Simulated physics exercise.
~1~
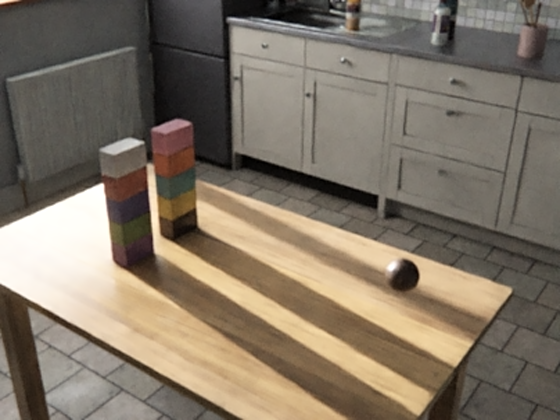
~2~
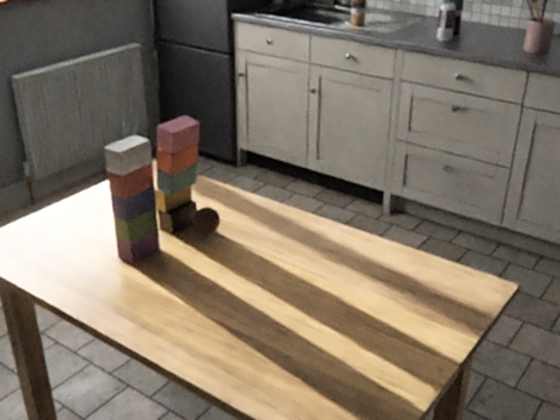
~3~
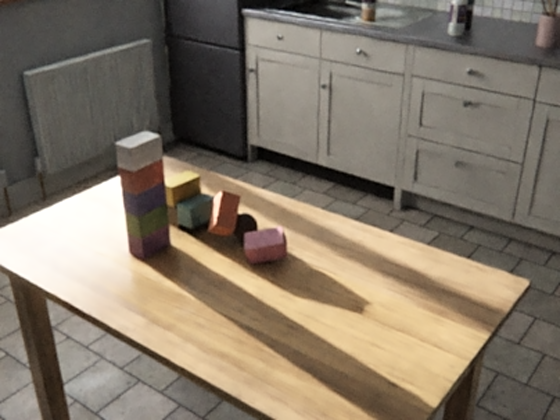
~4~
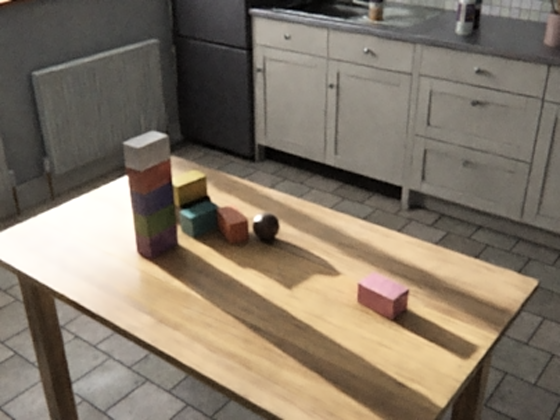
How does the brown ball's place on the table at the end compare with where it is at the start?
At the start the ball is alone towards the right end of the table, well away from the stacks. At the end it is farther left, near the middle of the table and just to the right of the orange block.
